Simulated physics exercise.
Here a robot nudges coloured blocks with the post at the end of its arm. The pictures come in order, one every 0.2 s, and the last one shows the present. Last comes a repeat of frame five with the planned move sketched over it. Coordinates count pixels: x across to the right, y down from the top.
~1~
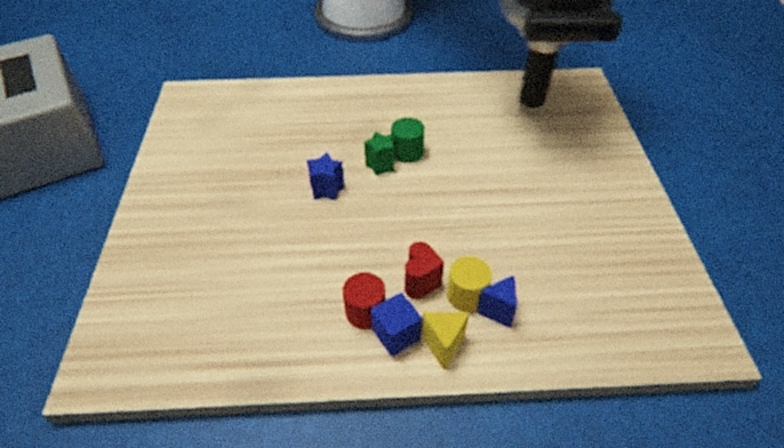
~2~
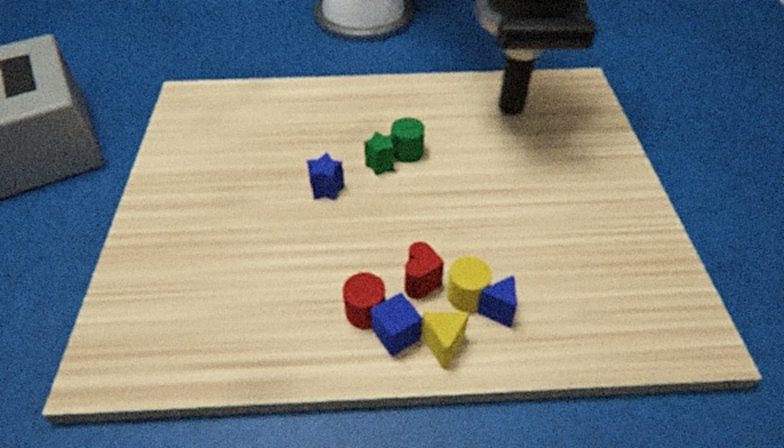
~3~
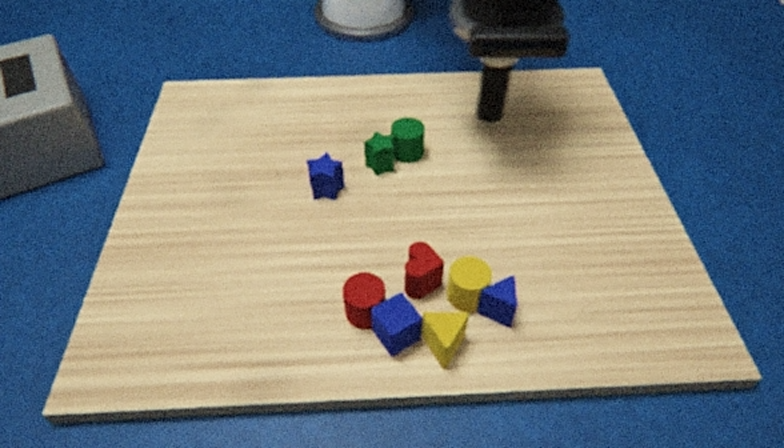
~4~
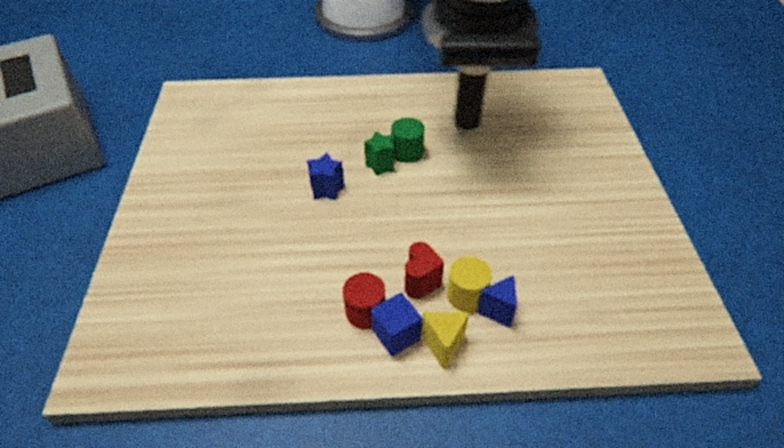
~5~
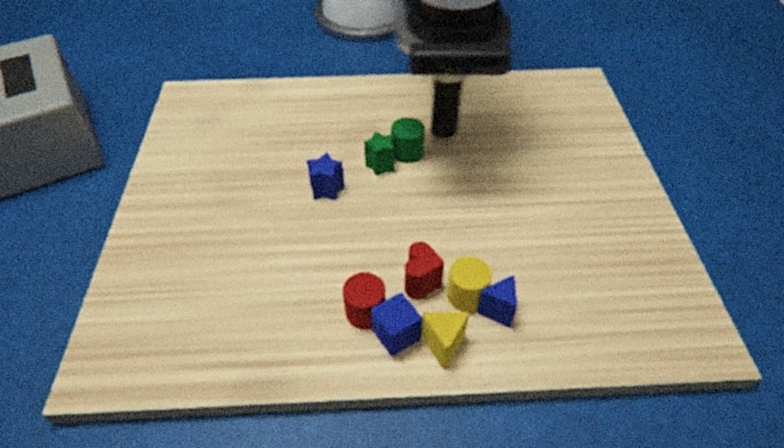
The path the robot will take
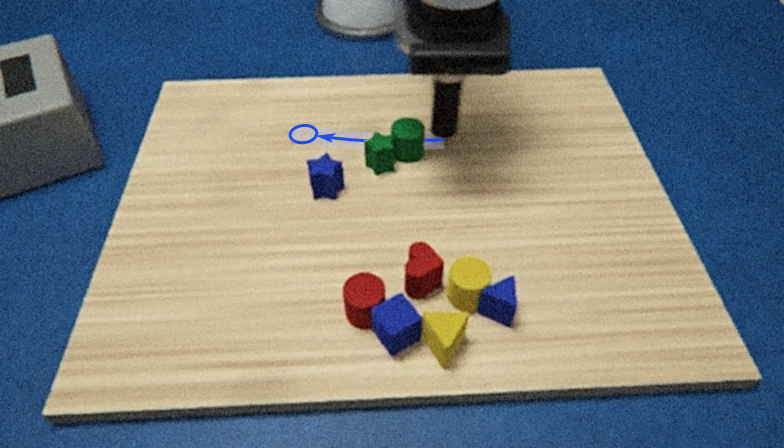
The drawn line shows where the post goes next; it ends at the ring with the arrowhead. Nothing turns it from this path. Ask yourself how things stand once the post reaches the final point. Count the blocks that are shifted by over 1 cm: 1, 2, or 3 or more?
Moved: Exactly two.
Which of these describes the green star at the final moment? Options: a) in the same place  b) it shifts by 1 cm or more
b
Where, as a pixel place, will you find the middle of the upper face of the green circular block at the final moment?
Final place: (377, 137).
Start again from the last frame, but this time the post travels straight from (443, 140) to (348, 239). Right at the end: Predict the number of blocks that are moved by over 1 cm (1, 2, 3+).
Of all the blocks, two travel more than a centimetre.
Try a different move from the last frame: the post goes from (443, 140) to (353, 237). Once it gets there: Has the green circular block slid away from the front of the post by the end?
Yes.
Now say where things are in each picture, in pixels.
Post tip (532, 101); block tops, blue star (324, 165); green star (380, 141); green circular block (408, 127), in the first frame.
Post (511, 108); blocks unchanged, in the second frame.
Post (489, 115); blocks unchanged, in the third frame.
Post (467, 122); blocks unchanged, in the fourth frame.
Post (444, 130); blue star (324, 165); green star (380, 141); green circular block (408, 127), in the fifth frame.
Path on the board, from (443, 140) by way of (372, 141) to (303, 134).
On the path given first. One third of the way, post (394, 131); green star (366, 152), turned 20° clockwise; green circular block (384, 136).
Two thirds of the way, post (347, 129); green star (363, 155); green circular block (377, 137).
At the end, post (302, 124); blue star in place; green star (363, 155); green circular block (377, 137).
